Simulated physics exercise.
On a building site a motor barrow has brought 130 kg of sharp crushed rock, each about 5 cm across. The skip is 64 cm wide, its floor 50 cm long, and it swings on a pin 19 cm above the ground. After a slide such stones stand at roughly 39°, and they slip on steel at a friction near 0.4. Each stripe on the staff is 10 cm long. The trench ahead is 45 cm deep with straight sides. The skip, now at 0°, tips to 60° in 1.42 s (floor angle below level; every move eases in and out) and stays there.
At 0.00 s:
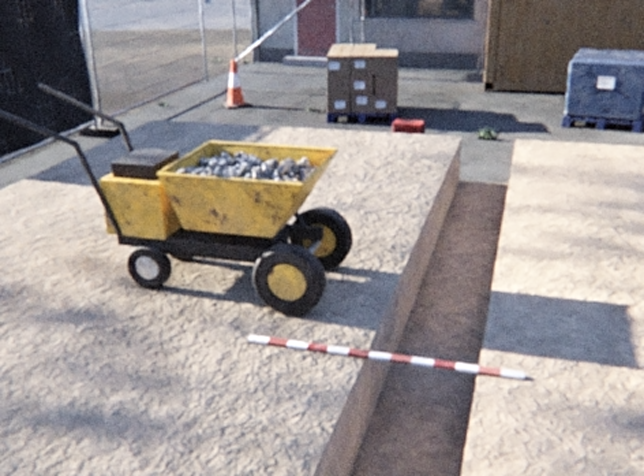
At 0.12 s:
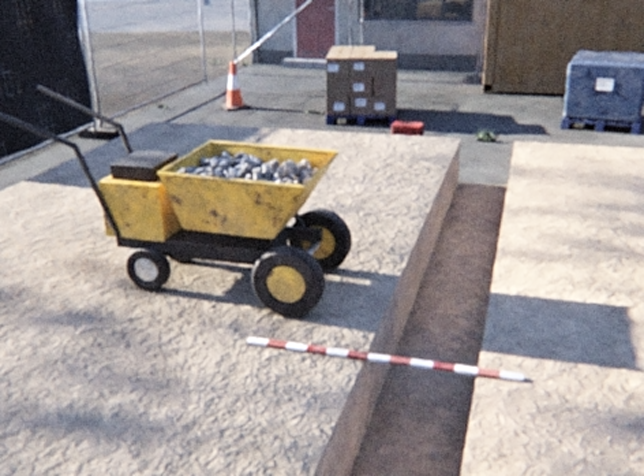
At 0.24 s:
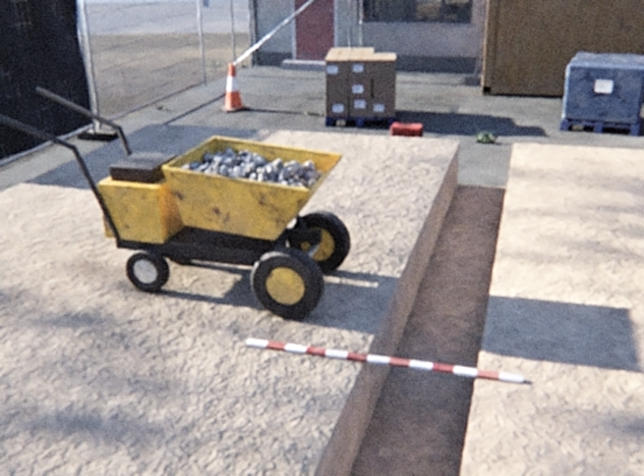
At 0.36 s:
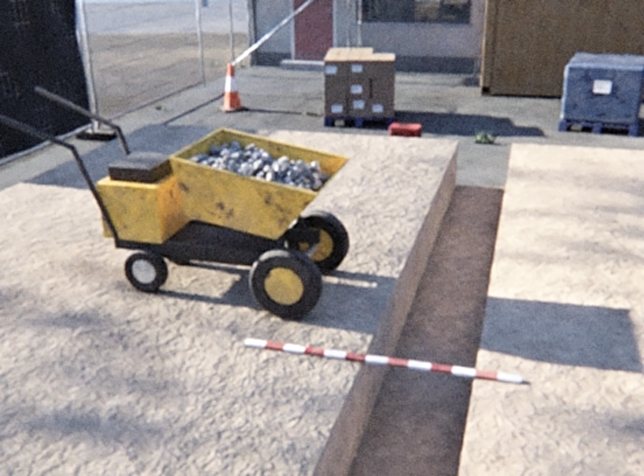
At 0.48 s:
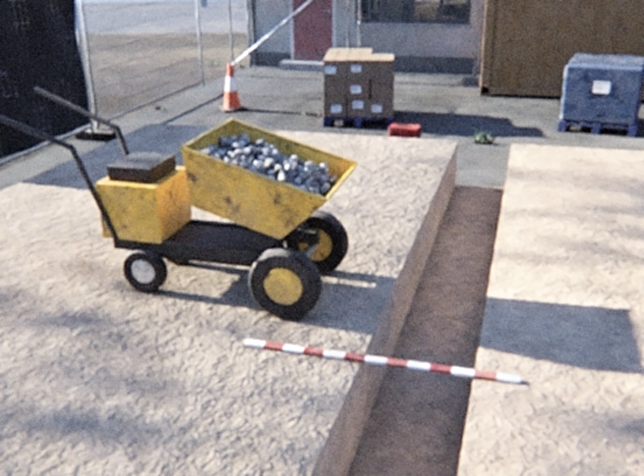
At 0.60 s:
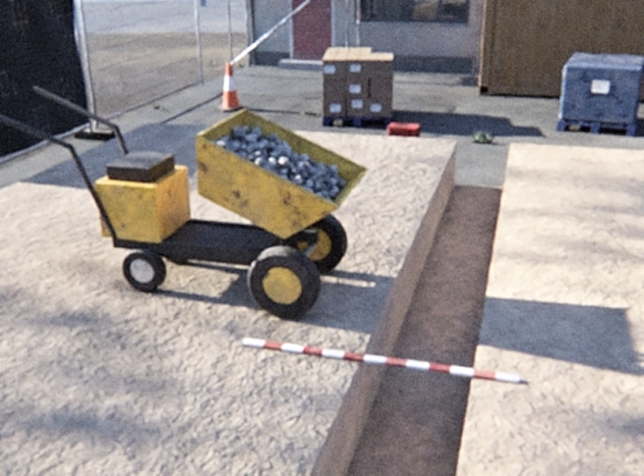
A yellow motor barrow loaded with grey crushed rock stands left of centre on pale, rough ground at a sunlit building site, seen from above and to one side. It has black handles and wheels, with a red-and-white staff lying before it across a straight-sided brown trench, and boxes, an orange-and-white cone and fencing behind. The skip tilts steadily toward the right, its rear rising while the barrow stays put.
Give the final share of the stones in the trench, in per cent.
About 22 per cent.
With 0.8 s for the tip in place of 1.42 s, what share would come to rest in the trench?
It would be near 35 per cent.
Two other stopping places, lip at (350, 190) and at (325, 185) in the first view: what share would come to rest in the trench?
First some 20, then 20 per cent.
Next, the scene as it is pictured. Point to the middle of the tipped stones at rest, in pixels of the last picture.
Near (437, 379).
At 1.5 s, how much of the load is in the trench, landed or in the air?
Some 5 per cent.
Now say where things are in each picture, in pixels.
In the first frame, lip at (303, 185), floor tilted 0°, highest stones at (251, 162).
In the second frame, the skip is at 1°, its lip at (304, 188); the top of the load is at (248, 163); the stones move at 0.2 m/s on average.
In the third frame, lip at (309, 191), floor tilted 5°, highest stones at (240, 160); the stones move at 0.3 m/s on average.
In the fourth frame, the skip is at 10°, its lip at (317, 195); the top of the load is at (233, 152); the stones move at 0.4 m/s on average.
In the fifth frame, lip at (327, 201), floor tilted 16°, highest stones at (239, 144); the stones move at 0.5 m/s on average.
In the sixth frame, lip at (338, 207), floor tilted 23°, highest stones at (244, 135); the stones move at 0.6 m/s on average.
After 1.1 s the floor is at 50°; 100 % in the skip; the foremost stones are at (369, 224).
After 1.5 s the floor is at 60°; 94 % in the skip, 6 % in the trench; the foremost stones are at (449, 353).
After 1.9 s the floor is at 60°; 86 % in the skip, 14 % in the trench; the foremost stones are at (471, 394).
After 3.8 s the floor is at 60°; 78 % in the skip, 22 % in the trench; the foremost stones are at (475, 374).
